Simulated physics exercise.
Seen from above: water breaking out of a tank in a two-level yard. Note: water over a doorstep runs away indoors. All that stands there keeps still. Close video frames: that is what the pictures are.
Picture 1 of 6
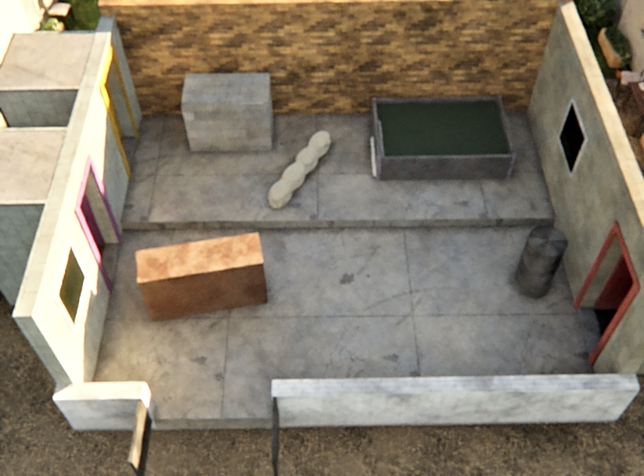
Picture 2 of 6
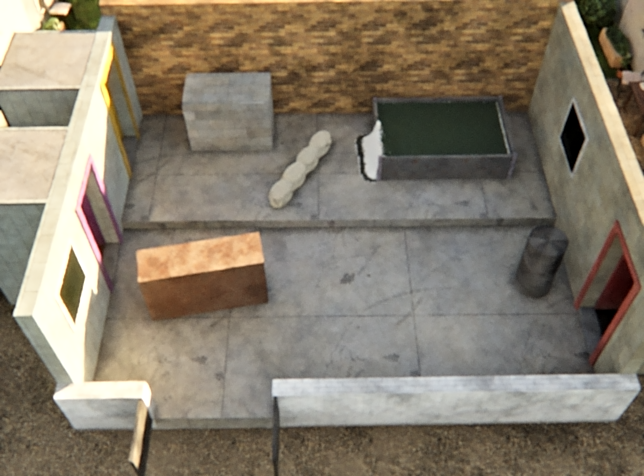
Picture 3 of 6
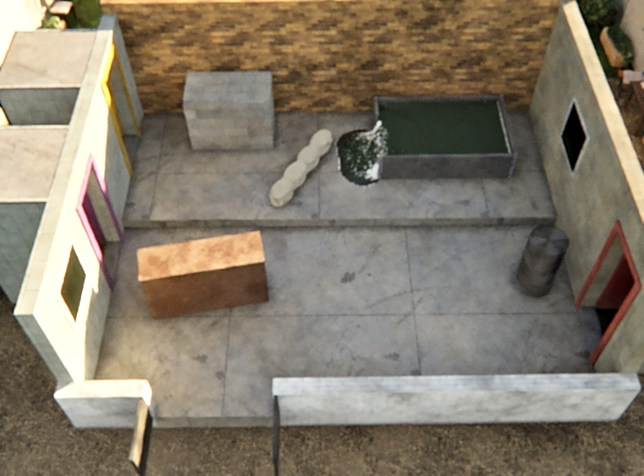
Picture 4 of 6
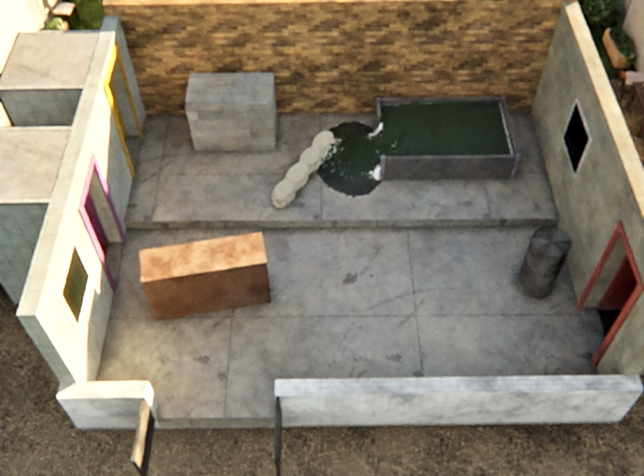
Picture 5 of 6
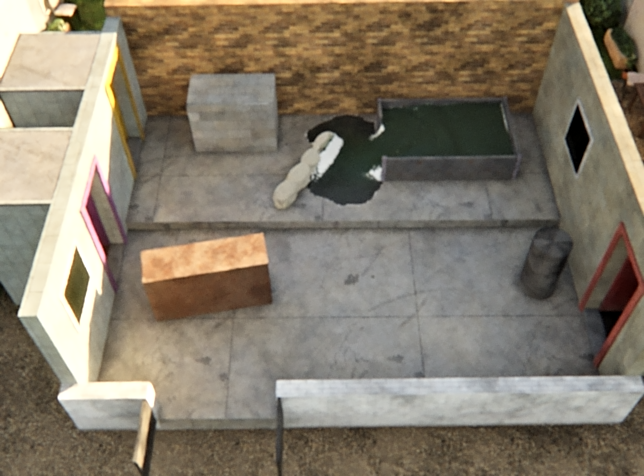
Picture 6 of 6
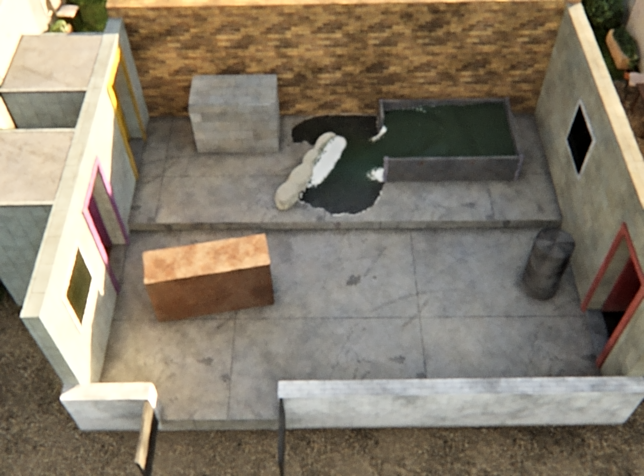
Dark green water pouring from the left end of a tank and spreading around a pale lumpy barrier on a walled yard's upper level.
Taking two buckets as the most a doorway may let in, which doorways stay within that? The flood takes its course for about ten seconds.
The red door stays within it, the purple door stays within it, the yellow door stays within it.
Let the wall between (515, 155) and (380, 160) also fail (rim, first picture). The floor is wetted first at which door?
The one in red.
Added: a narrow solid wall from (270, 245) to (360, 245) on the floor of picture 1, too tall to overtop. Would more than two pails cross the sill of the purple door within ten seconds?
The way I read it, the purple door surpasses the mark.
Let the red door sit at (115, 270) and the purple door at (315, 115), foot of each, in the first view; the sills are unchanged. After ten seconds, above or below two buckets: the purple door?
As I see it, the purple exceeds the limit.
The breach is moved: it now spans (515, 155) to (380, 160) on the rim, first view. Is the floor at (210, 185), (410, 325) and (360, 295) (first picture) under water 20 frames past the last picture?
The first spot is spared, the second swamped, the third swamped.
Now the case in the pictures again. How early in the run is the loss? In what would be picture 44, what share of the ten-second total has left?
Roughly 60 per cent.
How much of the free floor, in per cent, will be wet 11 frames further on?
That works out at 20 %.
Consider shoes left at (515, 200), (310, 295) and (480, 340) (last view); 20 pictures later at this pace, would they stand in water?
First spot not wet, second inundated, third not wet.
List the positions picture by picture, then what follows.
The water tank at (441, 130) is whole and still, in the first picture.
Water pours out at (379, 151) and has run to (365, 137), in the second picture.
The front is at (344, 138), out from the gap at (379, 151), in the third picture.
Water pours out at (382, 153) and has run to (322, 172), in the fourth picture.
Water pours out at (383, 154) and has run to (310, 185), in the fifth picture.
The front is at (302, 198), out from the gap at (385, 154), in the sixth picture.
A moment on, water covers 10 % of the floor; the red door not reached, the purple door not reached, the yellow door not reached.
Next, water covers 20 % of the floor; the red door not reached, the purple door not reached, the yellow door not reached.
Then, water covers 40 % of the floor; the red door not reached, the purple door wet at the sill, nothing in, the yellow door wet at the sill, nothing in.
Later, water covers 60 % of the floor; the red door wet at the sill, nothing in, the purple door wet at the sill, nothing in, the yellow door wet at the sill, nothing in.
In the end, water covers 80 % of the floor; the red door wet at the sill, nothing in, the purple door under two buckets in, the yellow door wet at the sill, nothing in.
